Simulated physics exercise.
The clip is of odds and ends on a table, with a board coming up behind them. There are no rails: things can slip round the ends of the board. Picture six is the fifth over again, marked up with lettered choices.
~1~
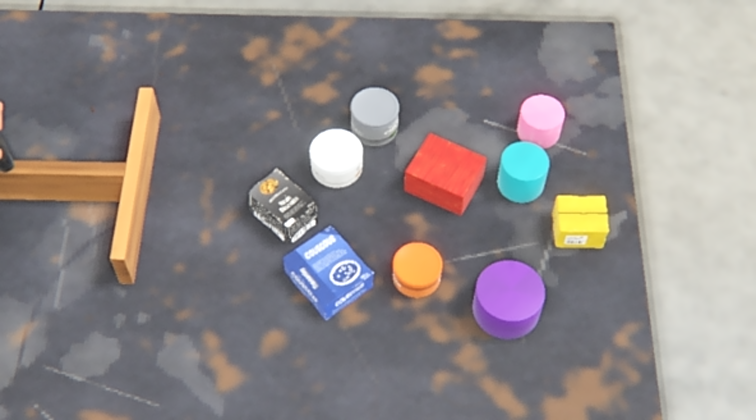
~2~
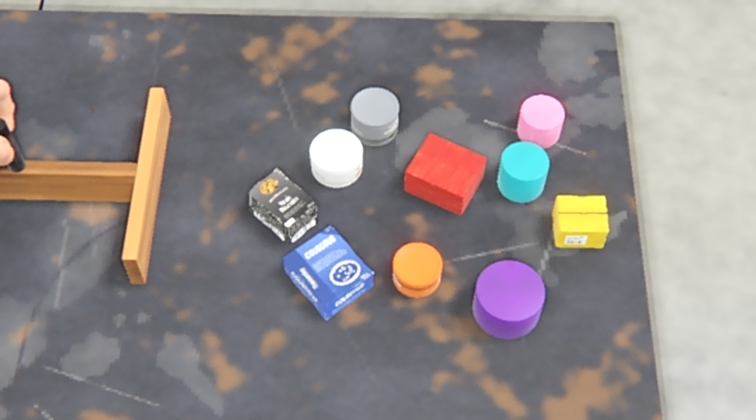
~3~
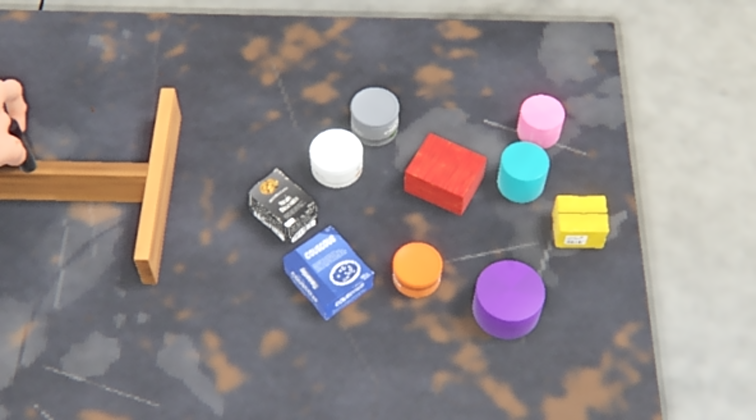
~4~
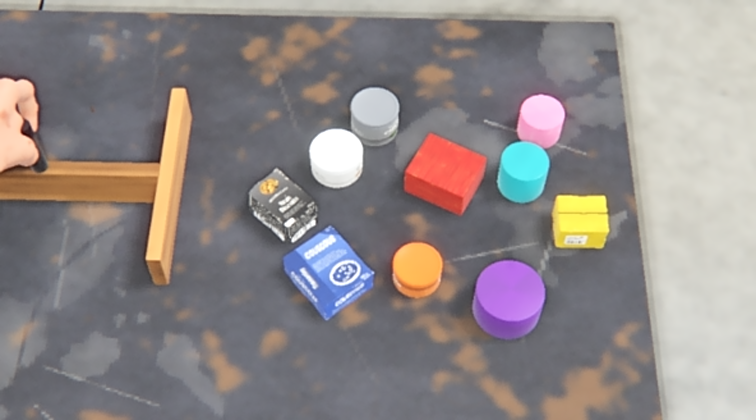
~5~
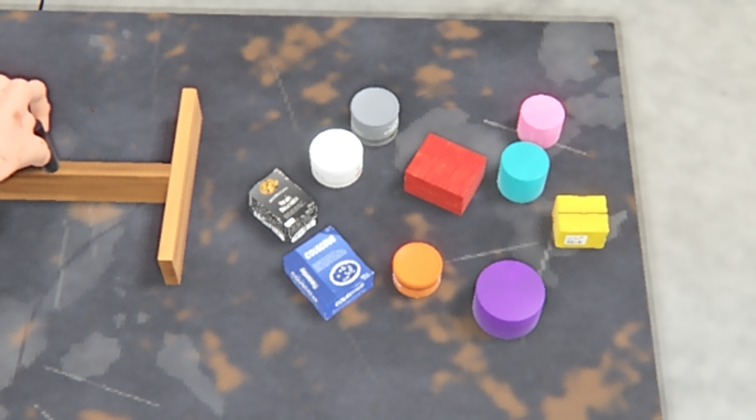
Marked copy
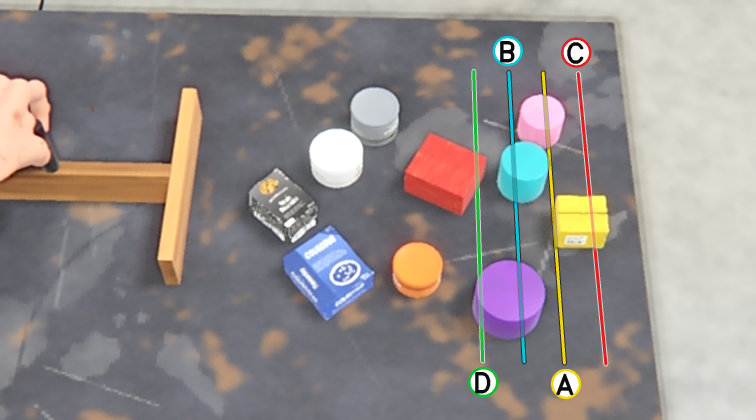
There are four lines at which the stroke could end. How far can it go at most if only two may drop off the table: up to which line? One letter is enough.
A is the last line within the limit.
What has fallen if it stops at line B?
It is the turquoise pot.
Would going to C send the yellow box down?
Yes.
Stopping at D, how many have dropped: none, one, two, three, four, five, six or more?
The count is none.
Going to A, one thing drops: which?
It is the turquoise pot.
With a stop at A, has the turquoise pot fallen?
By then, yes.
On the copy, A at (553, 206); B at (516, 205); C at (591, 207); D at (478, 204).
On A. First, board (313, 173); blue box (355, 286); white tub (349, 159).
Then, board (449, 176); turquoise pot (594, 183); purple tin (550, 314).
Finally, board (553, 178); turquoise pot over the edge; red block (631, 183); one fallen.
By contrast, B is within the limit but short; C drops four; D is within the limit but short.
